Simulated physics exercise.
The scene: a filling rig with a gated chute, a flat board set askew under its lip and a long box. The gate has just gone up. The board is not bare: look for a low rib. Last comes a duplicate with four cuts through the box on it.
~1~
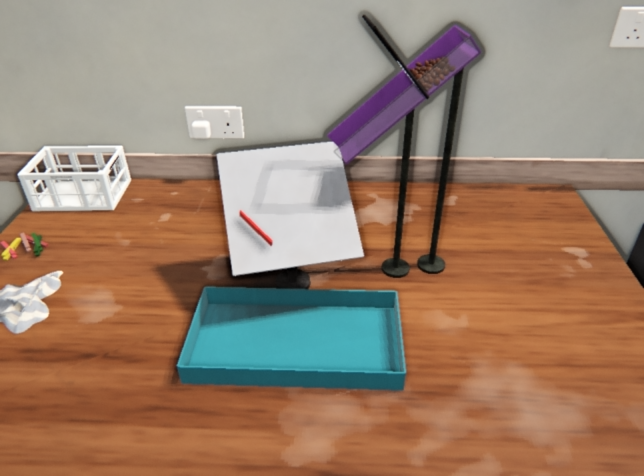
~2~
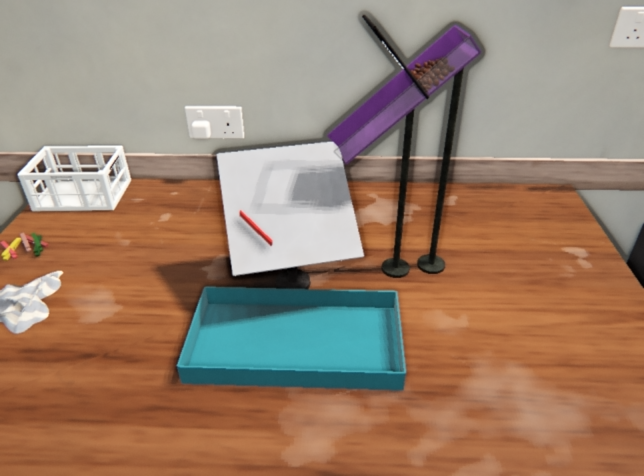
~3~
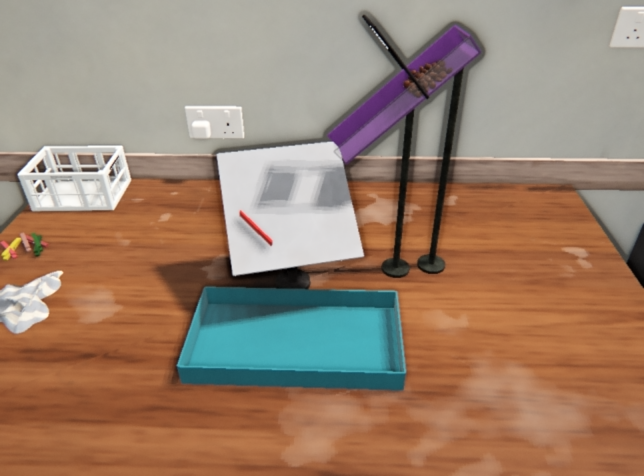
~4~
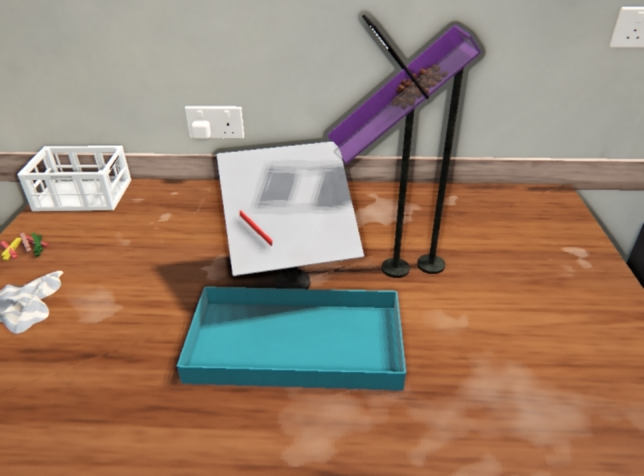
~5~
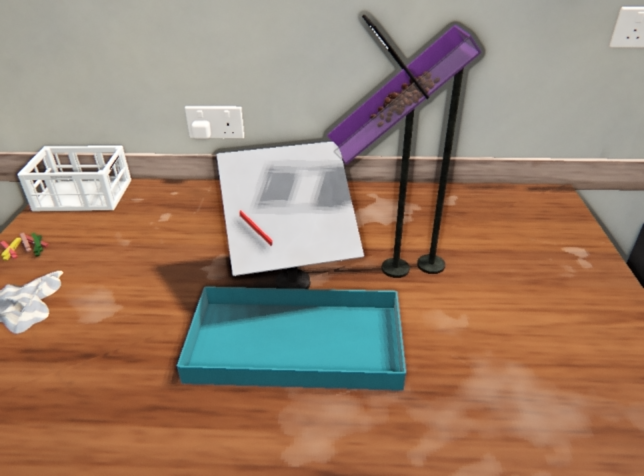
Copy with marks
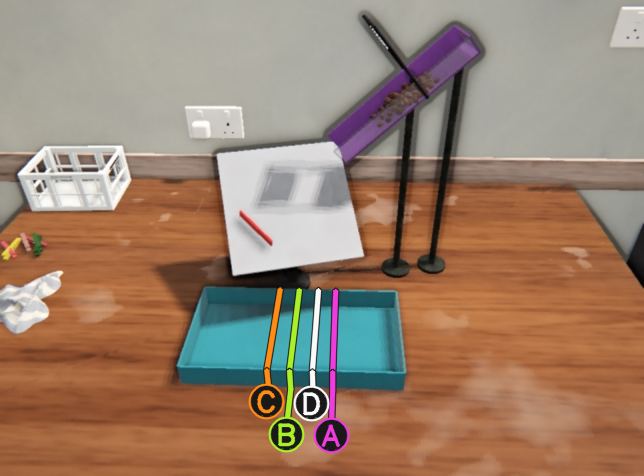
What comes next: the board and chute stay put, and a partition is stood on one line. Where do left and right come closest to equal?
B beats the others.
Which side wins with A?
The left side.
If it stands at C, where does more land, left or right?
More lands on the right.
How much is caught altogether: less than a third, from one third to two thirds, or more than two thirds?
It is more than two thirds.
On the marked copy, line A crosses the front rim at (332, 371); line B crosses the front rim at (289, 369); line C crosses the front rim at (266, 369); line D crosses the front rim at (312, 370).
If A is chosen, of what is caught, all but a few on the left of the divider, a small share on the right.
If B is chosen, of what is caught, close to half on the left of the divider, close to half on the right.
If C is chosen, of what is caught, a small share on the left of the divider, all but a few on the right.
If D is chosen, of what is caught, the bulk on the left of the divider, a small share on the right.
